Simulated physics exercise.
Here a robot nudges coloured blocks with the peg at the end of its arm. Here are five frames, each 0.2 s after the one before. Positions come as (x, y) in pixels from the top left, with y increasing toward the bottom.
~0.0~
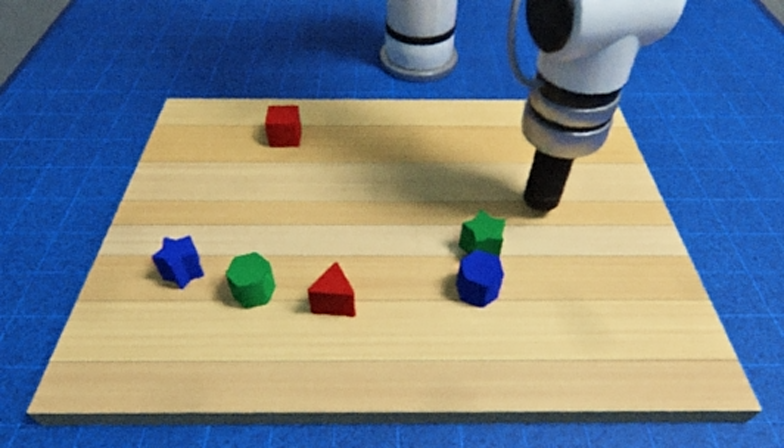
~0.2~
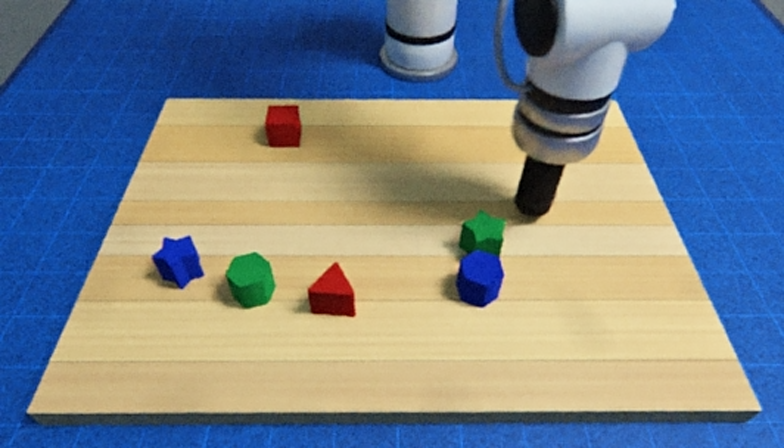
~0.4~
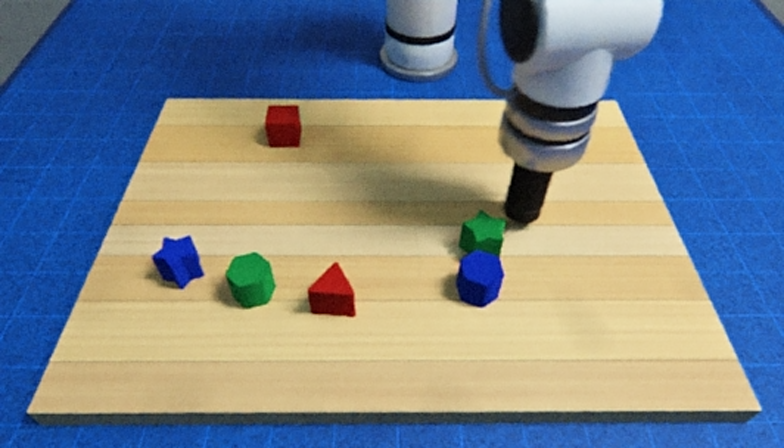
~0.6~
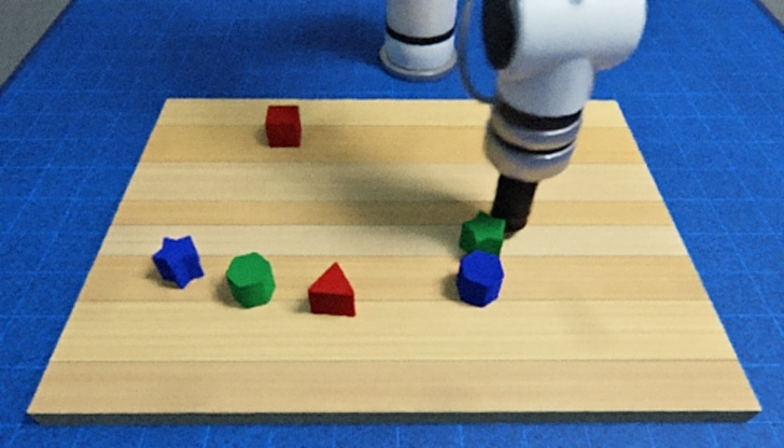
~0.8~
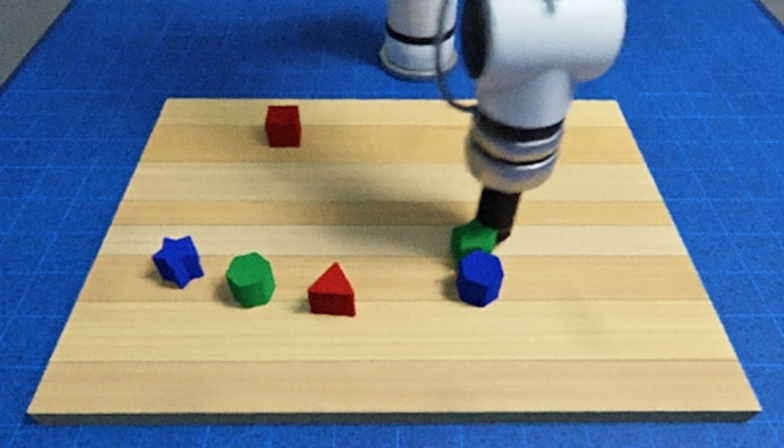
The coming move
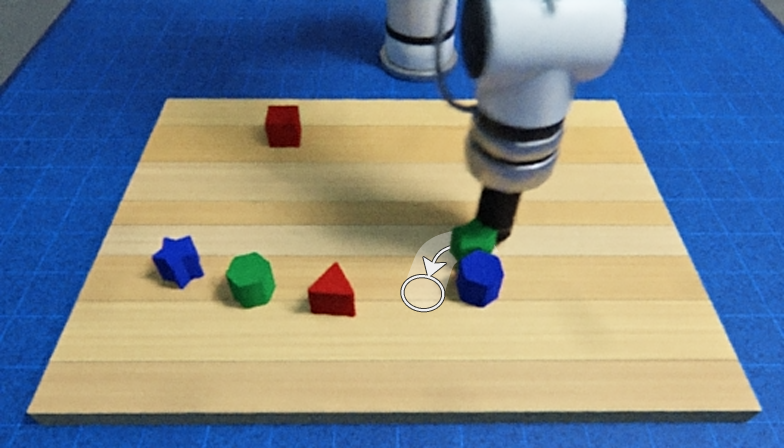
A robot arm moves left and down across the board, nudging the green star slightly left.
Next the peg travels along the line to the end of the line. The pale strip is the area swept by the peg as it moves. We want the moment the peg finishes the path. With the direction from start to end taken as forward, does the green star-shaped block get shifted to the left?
I expect so.
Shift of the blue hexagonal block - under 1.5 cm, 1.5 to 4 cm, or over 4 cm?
Travels 1.5 to 4 cm.
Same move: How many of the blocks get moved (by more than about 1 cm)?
Count: Two.
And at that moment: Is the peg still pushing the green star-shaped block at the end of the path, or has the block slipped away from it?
The block sits ahead of the peg.
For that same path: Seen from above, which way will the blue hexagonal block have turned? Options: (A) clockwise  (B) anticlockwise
B
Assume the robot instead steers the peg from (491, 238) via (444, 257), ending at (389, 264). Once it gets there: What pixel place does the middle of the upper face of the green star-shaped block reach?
Its top face will be centred at roughly (423, 269).
The drawn path runs from (491, 238) via (457, 245) and (433, 263), ending at (423, 293).
On the path given first. One third of the way, peg at (458, 238); green star-shaped block at (448, 251), turned 35° anticlockwise; blue hexagonal block at (477, 277), turned 30° anticlockwise.
Two thirds of the way, peg at (434, 256); green star-shaped block at (432, 276), turned 60° anticlockwise; blue hexagonal block at (476, 286), turned 70° anticlockwise.
At the end, peg at (424, 285); red triangle not moved; green star-shaped block at (424, 310), turned 70° anticlockwise; blue hexagonal block at (478, 290), turned 90° anticlockwise.
